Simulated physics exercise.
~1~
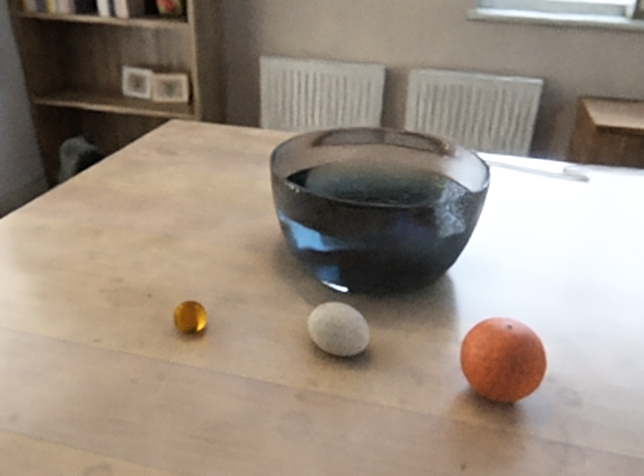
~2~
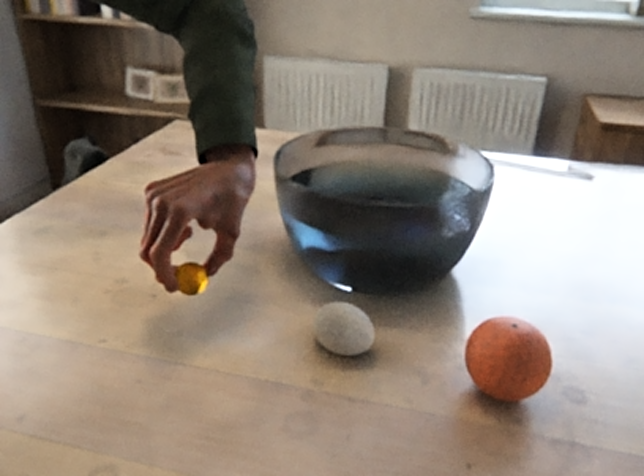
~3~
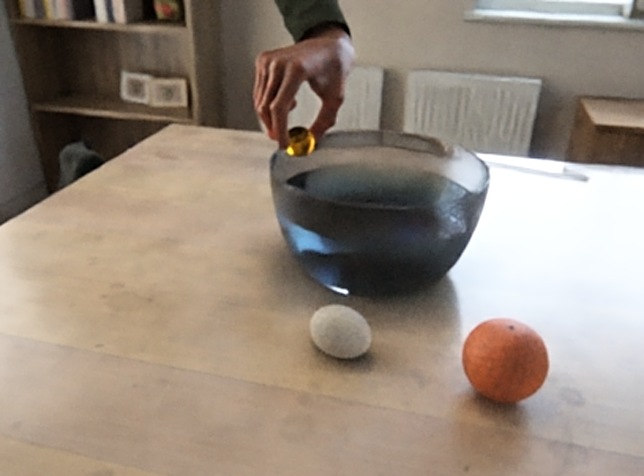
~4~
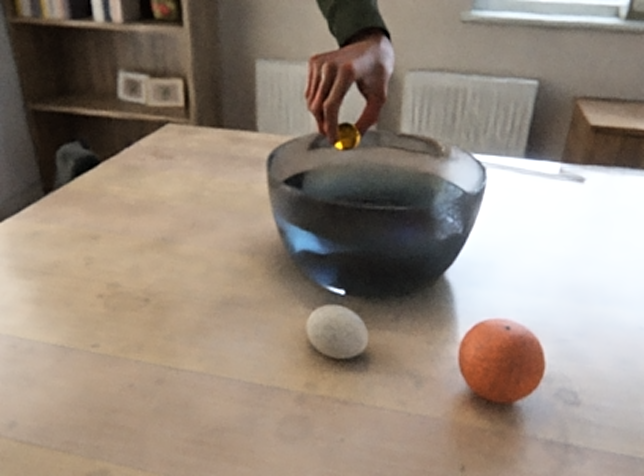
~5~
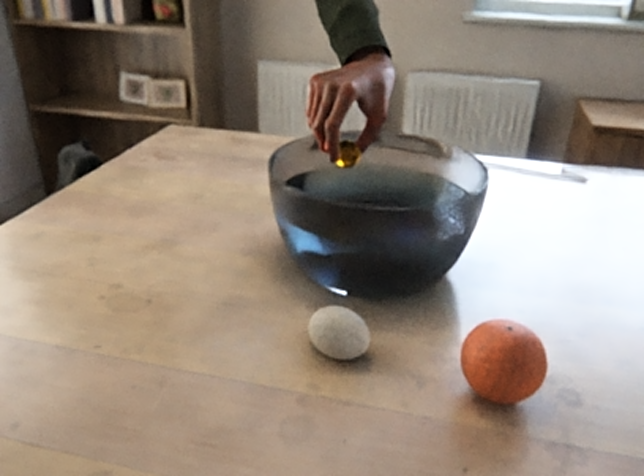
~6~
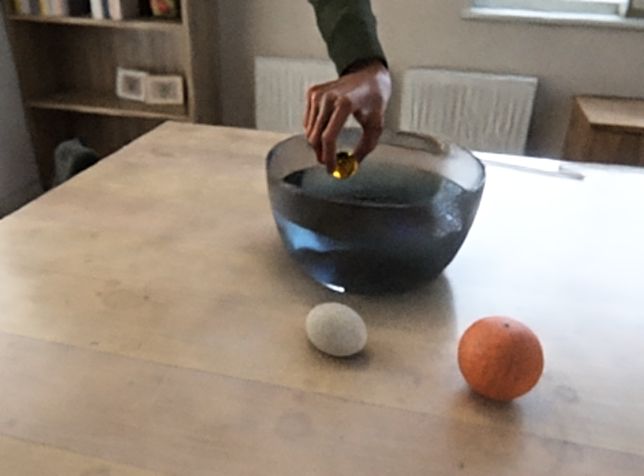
On a wooden table, a hand lifts a glass marble and lowers it inside a water-filled basin.
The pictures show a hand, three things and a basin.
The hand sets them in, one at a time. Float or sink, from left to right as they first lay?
The one on the left goes down, the one in the middle goes down, the one on the right keeps up.
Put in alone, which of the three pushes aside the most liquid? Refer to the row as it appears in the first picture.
That is the rightmost piece.
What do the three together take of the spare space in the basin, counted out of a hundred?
About 12 percent.
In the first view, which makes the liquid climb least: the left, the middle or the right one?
That is the one on the left.
Soon after, the glass marble goes to the bottom.
Later, the egg goes to the bottom.
In the end, the orange floats; afloat, orange.
